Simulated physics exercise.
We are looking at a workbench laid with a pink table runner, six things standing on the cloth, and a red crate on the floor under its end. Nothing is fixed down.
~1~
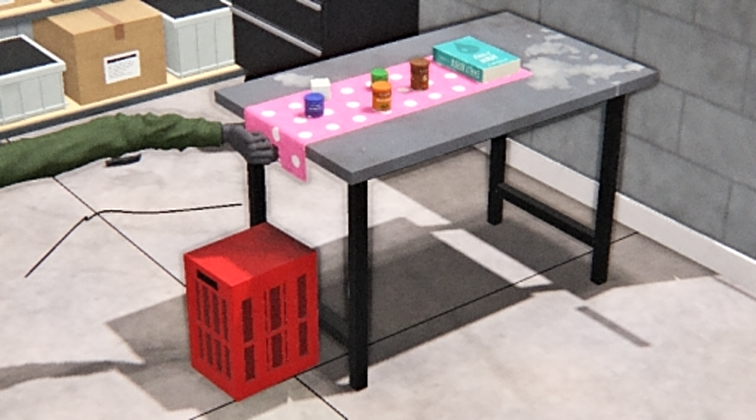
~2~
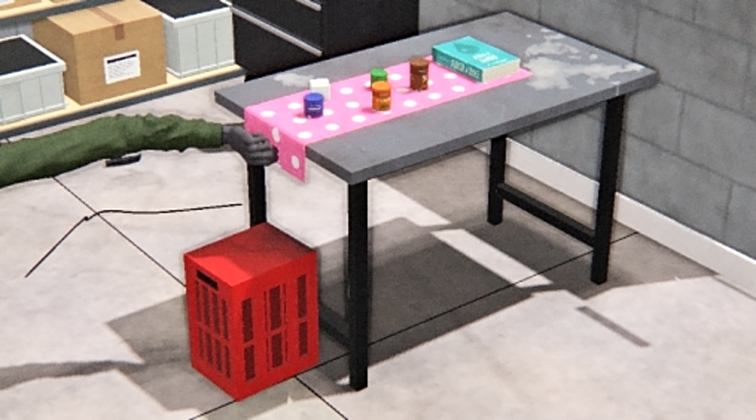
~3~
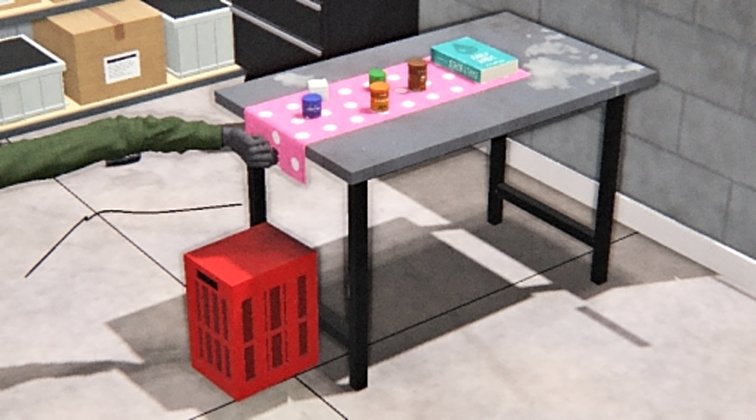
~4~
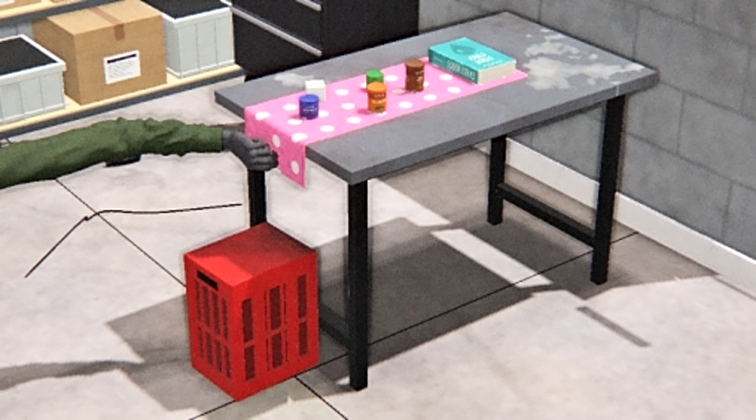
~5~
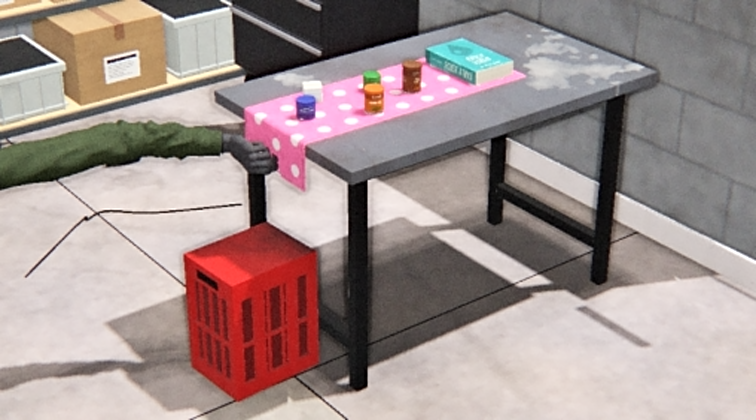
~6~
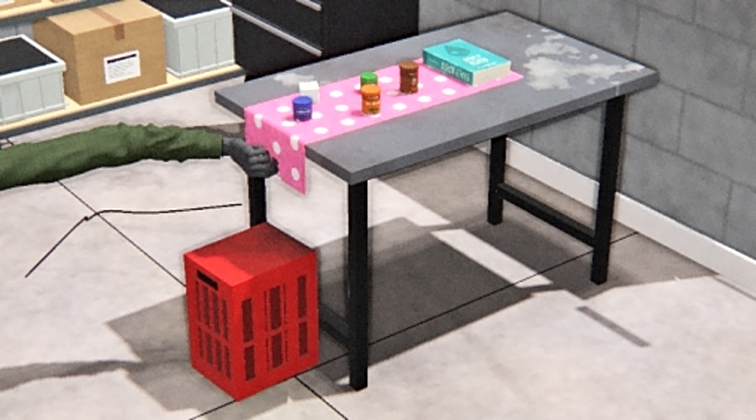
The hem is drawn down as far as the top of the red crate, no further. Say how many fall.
It carries off two.
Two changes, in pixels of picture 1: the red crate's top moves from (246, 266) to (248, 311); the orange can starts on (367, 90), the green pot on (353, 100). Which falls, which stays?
The orange can falls; the green pot is carried off.
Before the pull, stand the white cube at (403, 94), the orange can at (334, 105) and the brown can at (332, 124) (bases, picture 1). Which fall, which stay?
The white cube keeps its place on top; the orange can is carried off; the brown can drops off.
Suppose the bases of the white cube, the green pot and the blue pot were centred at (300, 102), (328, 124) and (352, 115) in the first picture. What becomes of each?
The white cube goes over, the green pot tumbles off, the blue pot comes down.
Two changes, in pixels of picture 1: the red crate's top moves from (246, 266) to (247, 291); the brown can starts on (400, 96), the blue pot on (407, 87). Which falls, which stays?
The brown can keeps its place on top, the blue pot stays on.
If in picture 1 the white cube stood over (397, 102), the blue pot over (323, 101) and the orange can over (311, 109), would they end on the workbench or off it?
The white cube does not fall; the blue pot tumbles off; the orange can tumbles off.
Soon after, hem near (275, 220); blue pot gone.
Then, hem on the crate; blue pot and white cube gone.
At rest, hem on the crate; blue pot and white cube gone. The answer is two.
